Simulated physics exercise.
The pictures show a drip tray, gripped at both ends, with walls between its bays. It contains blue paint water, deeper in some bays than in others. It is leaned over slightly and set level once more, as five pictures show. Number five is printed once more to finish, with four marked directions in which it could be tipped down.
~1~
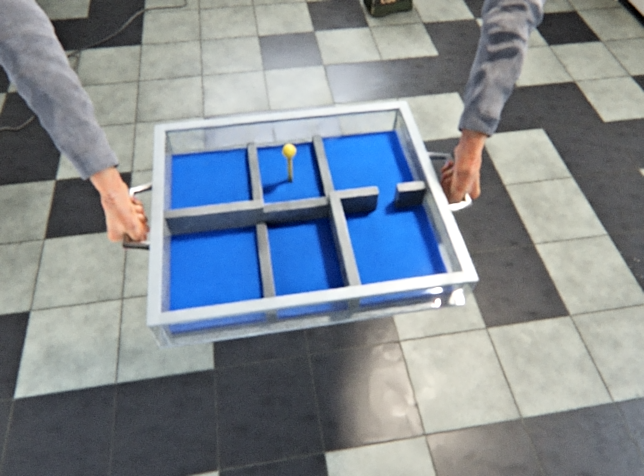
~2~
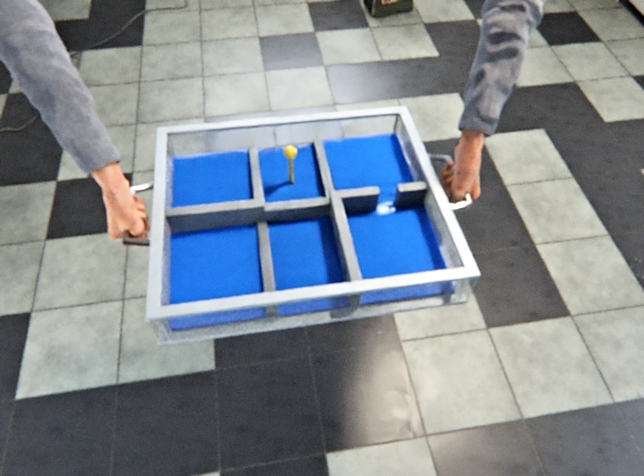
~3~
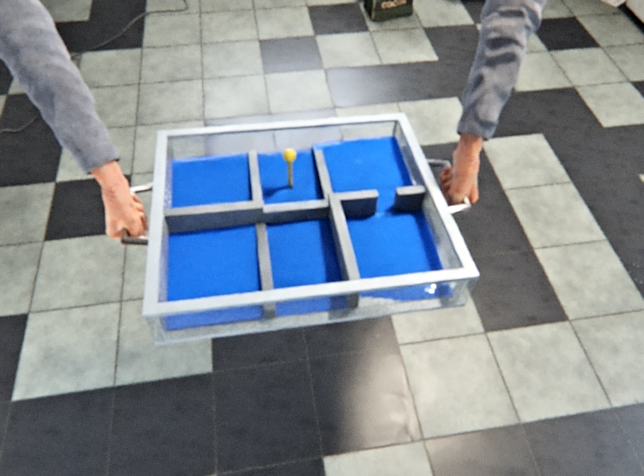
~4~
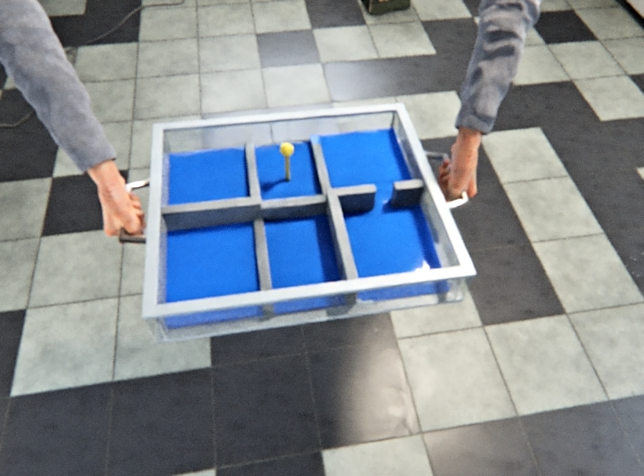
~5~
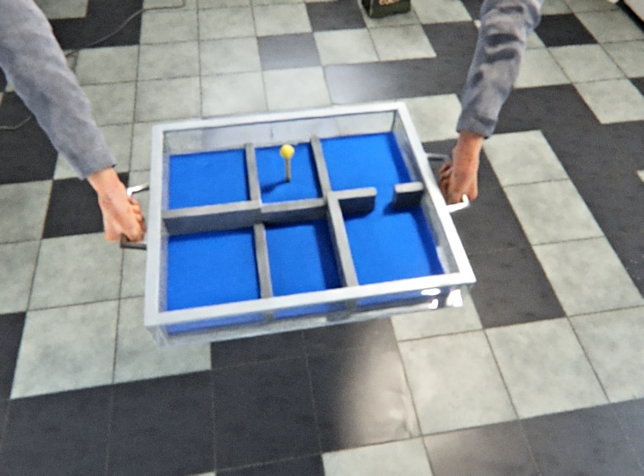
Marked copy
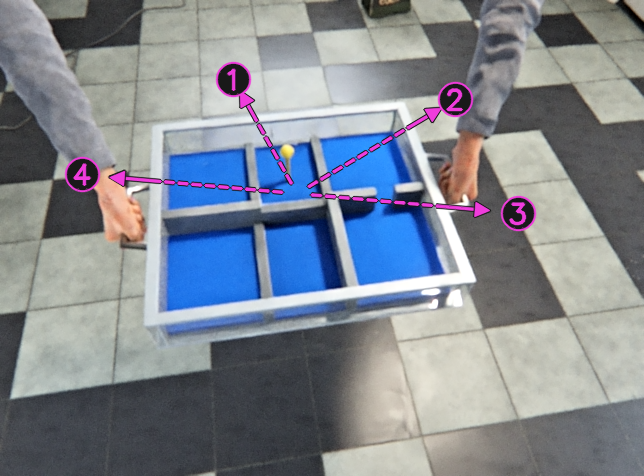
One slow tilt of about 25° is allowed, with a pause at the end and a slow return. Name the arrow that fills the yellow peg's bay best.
Arrow 1.
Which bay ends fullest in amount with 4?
That is the back left bay.
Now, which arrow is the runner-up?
It is 4.
In magenta, 1 ends at (242, 96); 2 ends at (436, 110); 3 ends at (484, 210); 4 ends at (115, 177).
With 1, about 21 % of the liquid ends in the peg's bay; about 5 % goes over the rim.
With 2, about 3 % of the liquid ends in the peg's bay; about 33 % goes over the rim.
With 3, about 4 % of the liquid ends in the peg's bay; almost none goes over the rim.
With 4, about 14 % of the liquid ends in the peg's bay; about 8 % goes over the rim.
